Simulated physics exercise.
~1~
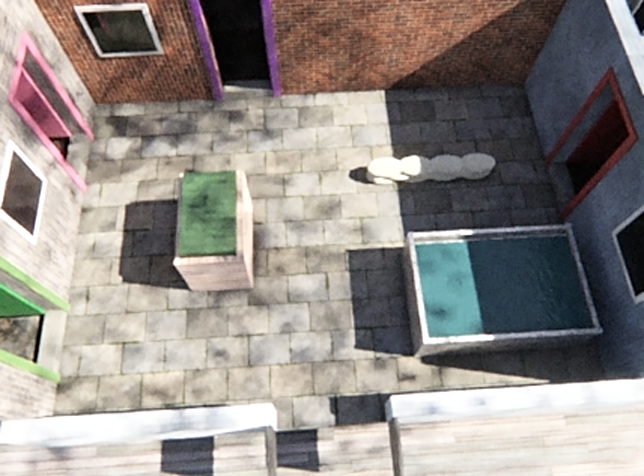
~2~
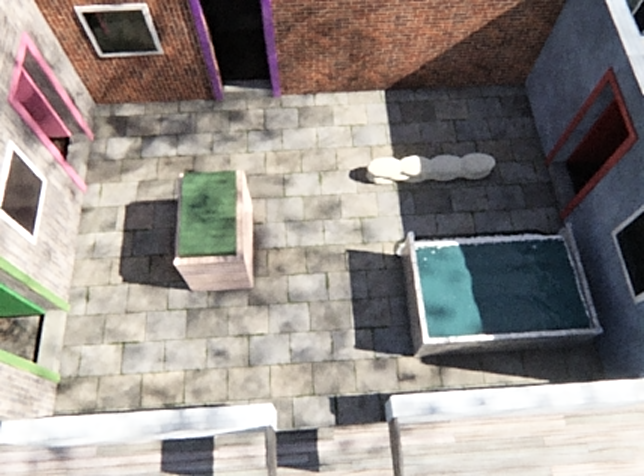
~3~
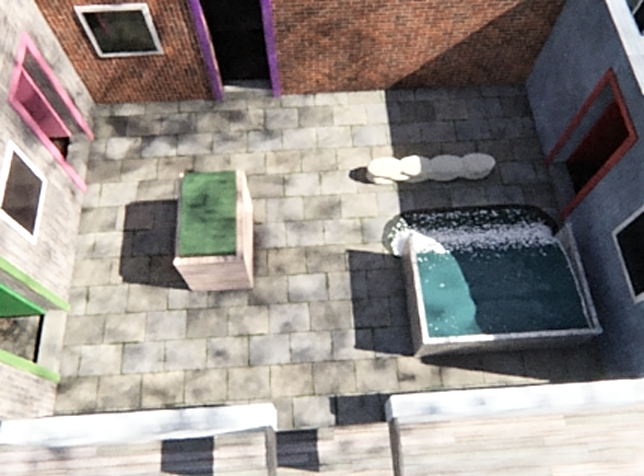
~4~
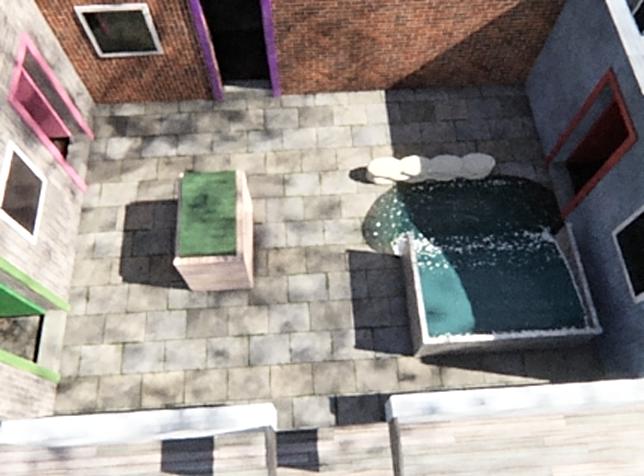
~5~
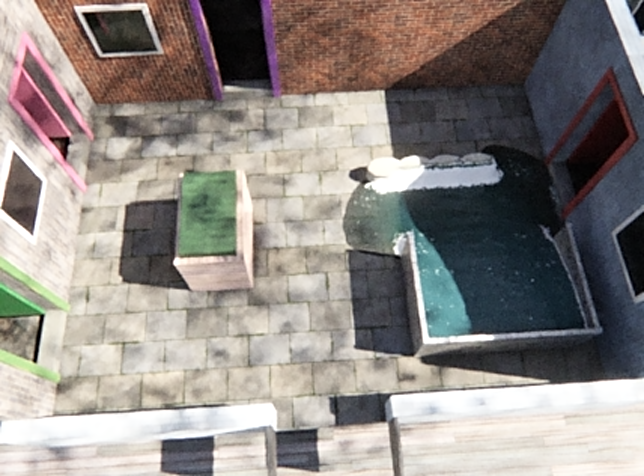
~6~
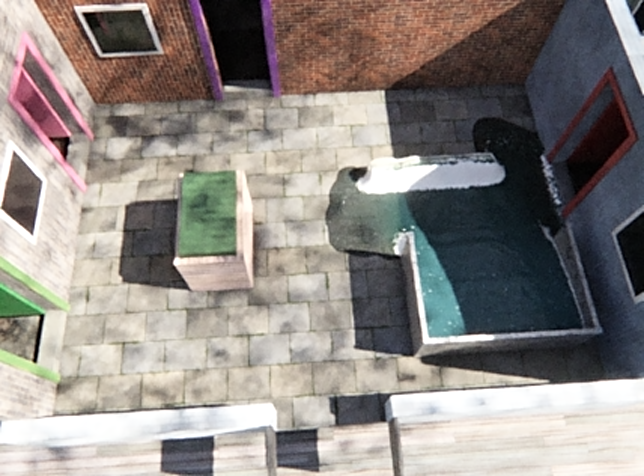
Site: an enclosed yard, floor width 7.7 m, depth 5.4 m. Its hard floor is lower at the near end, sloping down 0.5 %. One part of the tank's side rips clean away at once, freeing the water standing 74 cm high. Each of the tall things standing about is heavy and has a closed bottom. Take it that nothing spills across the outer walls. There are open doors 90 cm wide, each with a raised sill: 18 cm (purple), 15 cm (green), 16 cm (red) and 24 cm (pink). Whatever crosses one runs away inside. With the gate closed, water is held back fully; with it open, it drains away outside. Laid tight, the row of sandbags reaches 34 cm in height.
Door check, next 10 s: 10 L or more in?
My prediction: The purple door stops short of the limit; the green door stops short of the limit; the red door overruns the limit; the pink door stops short of the limit.
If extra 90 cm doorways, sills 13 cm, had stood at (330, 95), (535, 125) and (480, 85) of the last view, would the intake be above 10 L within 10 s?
Per doorway, in order: Insufficient / sufficient / sufficient.
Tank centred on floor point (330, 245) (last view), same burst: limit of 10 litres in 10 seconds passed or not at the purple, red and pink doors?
Purple gets more than that, red gets no more than that, pink gets no more than that.
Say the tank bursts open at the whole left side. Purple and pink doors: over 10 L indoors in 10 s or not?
Door purple stays within, door pink stays within.
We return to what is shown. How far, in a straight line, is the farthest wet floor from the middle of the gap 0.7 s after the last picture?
That comes to near 3.8 m out.
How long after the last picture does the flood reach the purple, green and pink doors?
Door times: Purple 1.5 s / green 4.5 s / pink 2.0 s.
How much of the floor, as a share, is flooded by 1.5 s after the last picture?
I'd say around 45 %.
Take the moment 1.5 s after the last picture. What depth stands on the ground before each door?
Centimetres: Purple 2 / green 0 / red 29 / pink 0.
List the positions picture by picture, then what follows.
The first picture shows the tank at (499, 283) is whole and still, 74 cm deep.
In the second picture, the front is at a hidden place, 1.2 m from the gap on the tank's far side; 0.5 m2 of floor is under water; 74 cm left at the back of the tank.
In the third picture, the front is at a hidden place, 1.4 m from the gap on the tank's far side; 1.8 m2 of floor is under water; 71 cm left at the back of the tank.
In the fourth picture, water pours out on the tank's far side and has run 1.7 m, to (557, 203); typically 12 cm deep outside, 63 cm at the tank's back.
In the fifth picture, the front is at (363, 187), 2.1 m from the gap on the tank's far side; 4.7 m2 of floor is under water; 62 cm left at the back of the tank.
In the sixth picture, the front is at (497, 123), 2.6 m from the gap on the tank's far side; 5.9 m2 of floor is under water; 56 cm left at the back of the tank.
Then, 0.7 s after the last picture water covers 30 % of the floor and is deepest (57 cm) near (520, 91); purple door not reached, green door not reached, red door 20 cm at the sill, 0 L in, pink door not reached.
Then, 1.5 s after the last picture water covers 45 % of the floor and is deepest (40 cm) near (510, 92); purple door 2 cm at the sill, 0 L in, green door not reached, red door 29 cm at the sill, 41 L in, pink door not reached.
Then, 2.8 s after the last picture water covers 65 % of the floor and is deepest (21 cm) near (94, 121); purple door 9 cm at the sill, 0 L in, green door not reached, red door 16 cm at the sill, 92 L in, pink door 9 cm at the sill, 0 L in.
Then, 5.3 s after the last picture water covers 90 % of the floor and is deepest (16 cm) near (90, 156); purple door 3 cm at the sill, 0 L in, green door 11 cm at the sill, 0 L in, red door 7 cm at the sill, 95 L in, pink door 15 cm at the sill, 0 L in.
Then, 9.3 s after the last picture water covers 95 % of the floor and is deepest (12 cm) near (52, 425); purple door 7 cm at the sill, 0 L in, green door 8 cm at the sill, 0 L in, red door 5 cm at the sill, 95 L in, pink door 6 cm at the sill, 0 L in.
